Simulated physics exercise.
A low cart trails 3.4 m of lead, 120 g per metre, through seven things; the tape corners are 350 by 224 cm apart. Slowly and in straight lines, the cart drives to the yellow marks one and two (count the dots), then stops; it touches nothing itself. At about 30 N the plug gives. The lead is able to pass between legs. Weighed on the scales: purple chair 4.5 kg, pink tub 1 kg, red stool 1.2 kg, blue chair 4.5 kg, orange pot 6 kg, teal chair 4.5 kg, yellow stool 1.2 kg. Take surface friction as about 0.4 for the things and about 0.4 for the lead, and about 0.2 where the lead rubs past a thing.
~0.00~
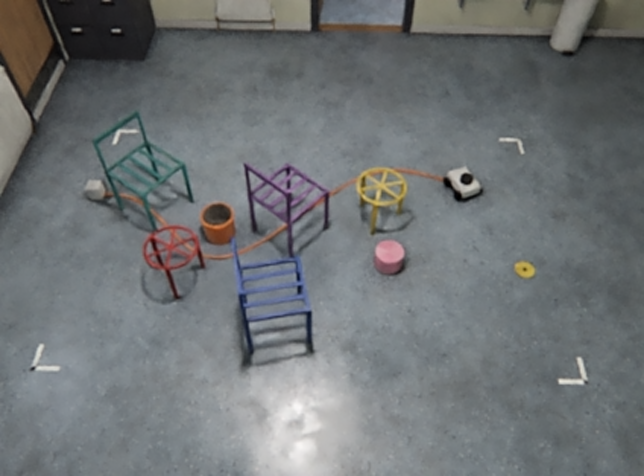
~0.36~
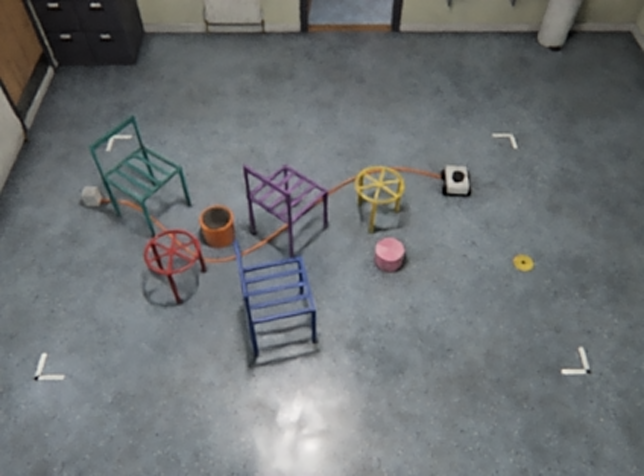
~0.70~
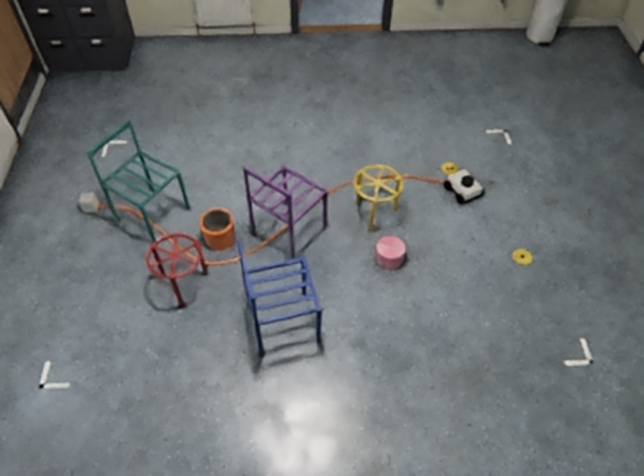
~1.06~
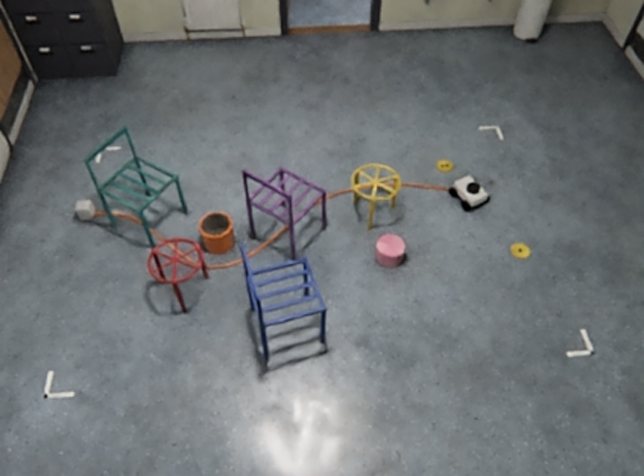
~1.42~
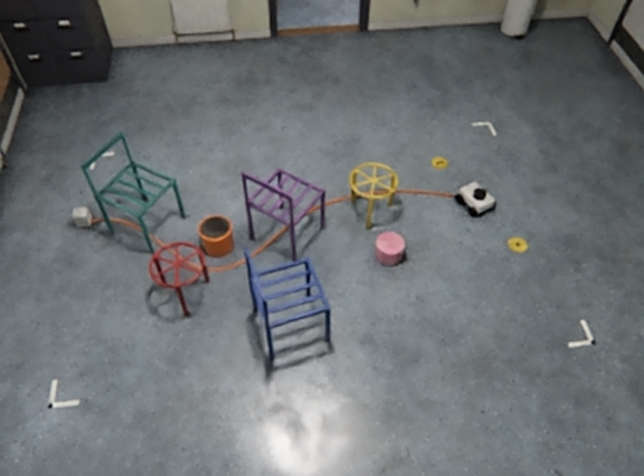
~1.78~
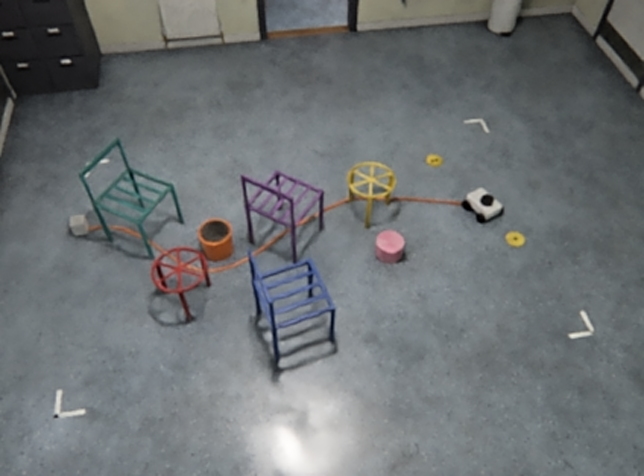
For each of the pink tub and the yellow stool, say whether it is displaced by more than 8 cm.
Pink tub: Not displaced, yellow stool: Displaced.
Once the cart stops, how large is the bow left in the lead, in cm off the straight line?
Around 60 centimetres.
After 2.8 s, cart at (510, 235), 4 N at the fixed end; yellow stool 16 cm off its start.
After 3.9 s, cart at (486, 210), lead slack at the fixed end; yellow stool 18 cm off its start.
After 4.9 s, cart at (456, 181), lead slack at the fixed end; yellow stool 18 cm off its start at (382, 195).
After 6.0 s, cart at (435, 160), lead slack at the fixed end; yellow stool 18 cm off its start.
After 6.4 s, cart at (435, 160), lead slack at the fixed end; yellow stool 18 cm off its start at (382, 195), pink tub 1 cm off its start at (391, 243).
